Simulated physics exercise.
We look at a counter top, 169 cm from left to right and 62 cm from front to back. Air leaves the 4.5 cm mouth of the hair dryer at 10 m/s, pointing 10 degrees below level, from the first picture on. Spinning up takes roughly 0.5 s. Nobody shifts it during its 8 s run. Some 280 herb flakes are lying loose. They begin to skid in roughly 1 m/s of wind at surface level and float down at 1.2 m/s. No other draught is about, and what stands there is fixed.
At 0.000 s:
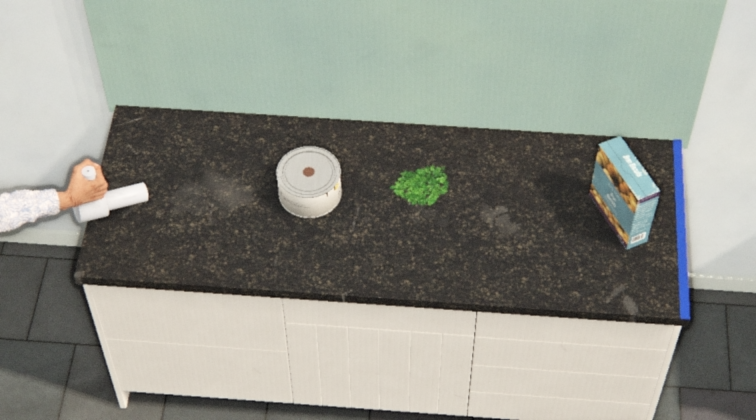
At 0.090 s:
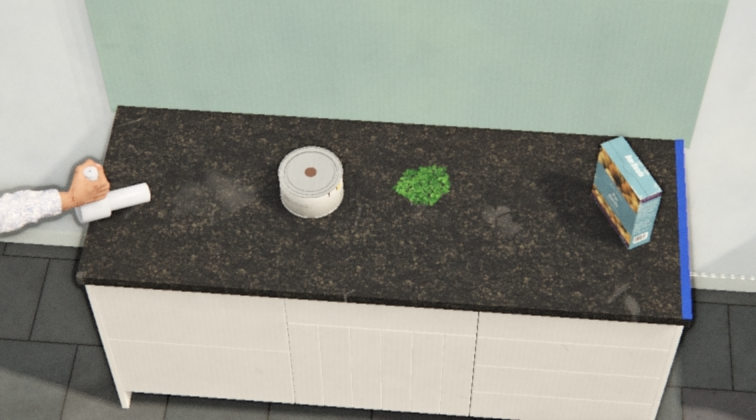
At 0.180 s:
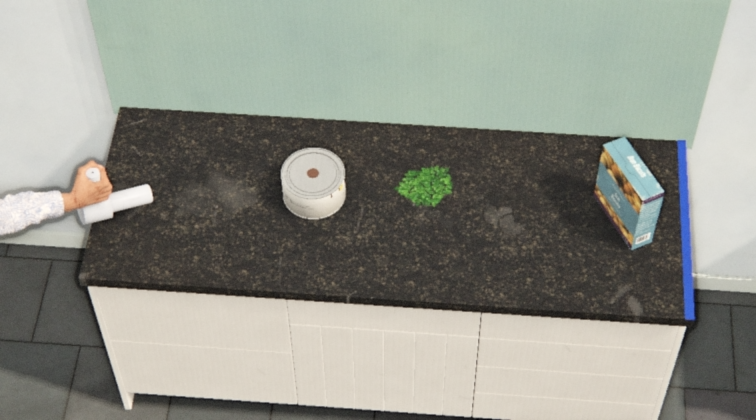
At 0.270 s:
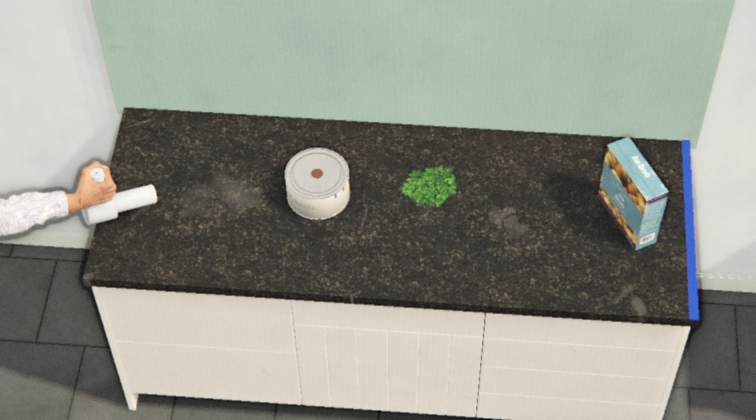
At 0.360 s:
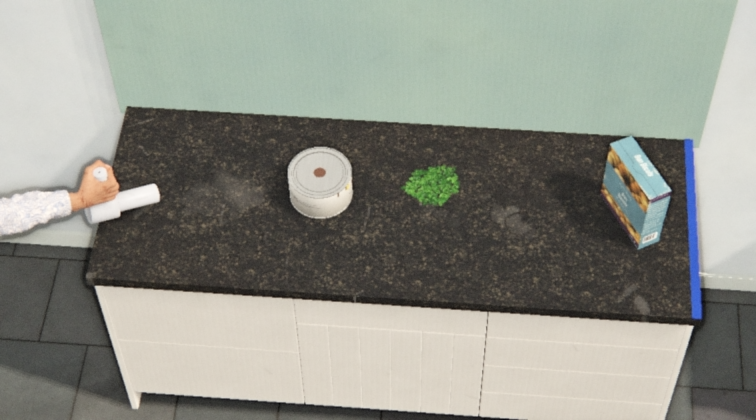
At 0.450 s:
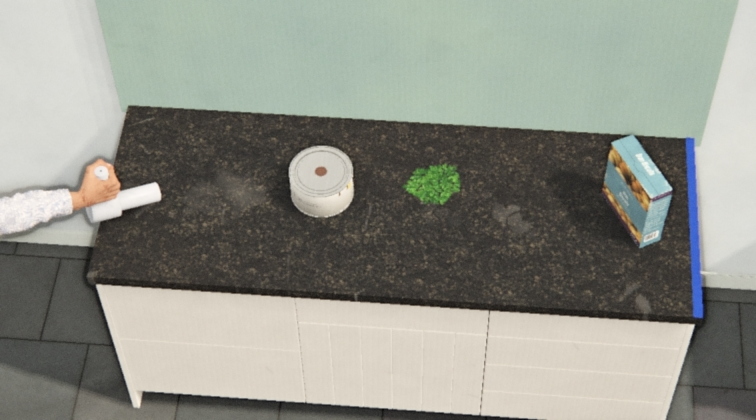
A hand in a white lacy sleeve grips a white hair dryer at the left end of a dark speckled counter top, seen from above and in front. A pale round tin, a small heap of green herb flakes and a blue carton stand left to right, near a blue right edge. The view drifts slightly, shifting everything rightward together, while the hand, objects and flakes stay still.
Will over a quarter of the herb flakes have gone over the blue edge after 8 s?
More than a quarter over the blue edge: No.
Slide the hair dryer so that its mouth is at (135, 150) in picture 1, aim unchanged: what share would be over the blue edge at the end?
In that case some 5 per cent.
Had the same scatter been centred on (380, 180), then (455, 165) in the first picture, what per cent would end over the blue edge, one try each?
In that order: 1 %, 15 %.
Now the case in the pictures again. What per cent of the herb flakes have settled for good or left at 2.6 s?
Some 100 per cent.
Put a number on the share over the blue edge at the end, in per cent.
Near 0 %.
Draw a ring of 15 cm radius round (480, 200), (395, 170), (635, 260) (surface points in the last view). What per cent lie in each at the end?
In turn about 60 %, 70 %, 0 %.
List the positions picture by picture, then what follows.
In the first picture, the middle of the herb flakes is near (421, 188), none has stirred yet and the mouth of the hair dryer is at (145, 192).
In the second picture, the middle of the herb flakes is near (423, 187), none has stirred yet and the blue edge is centred on (688, 226).
In the third picture, the middle of the herb flakes is near (425, 188), none has stirred yet, the top of a large tin is at (313, 173) and the top of a carton is at (633, 168).
In the fourth picture, the middle of the herb flakes is near (429, 188) and none has stirred yet.
In the fifth picture, the middle of the herb flakes is near (432, 187) and none has stirred yet.
In the sixth picture, the middle of the herb flakes is near (433, 186) and none has stirred yet.
After 1.6 s, 0 % are over the blue edge; the middle of those still in play is near (433, 186); 98 % have settled or left.
After 2.6 s, 0 % are over the blue edge; the middle of those still in play is near (433, 186); 98 % have settled or left.
After 4.4 s, 0 % are over the blue edge; the middle of those still in play is near (433, 186); 98 % have settled or left.
After 8.0 s, at the end, 0 % are over the blue edge; the middle of those still in play is near (433, 186).
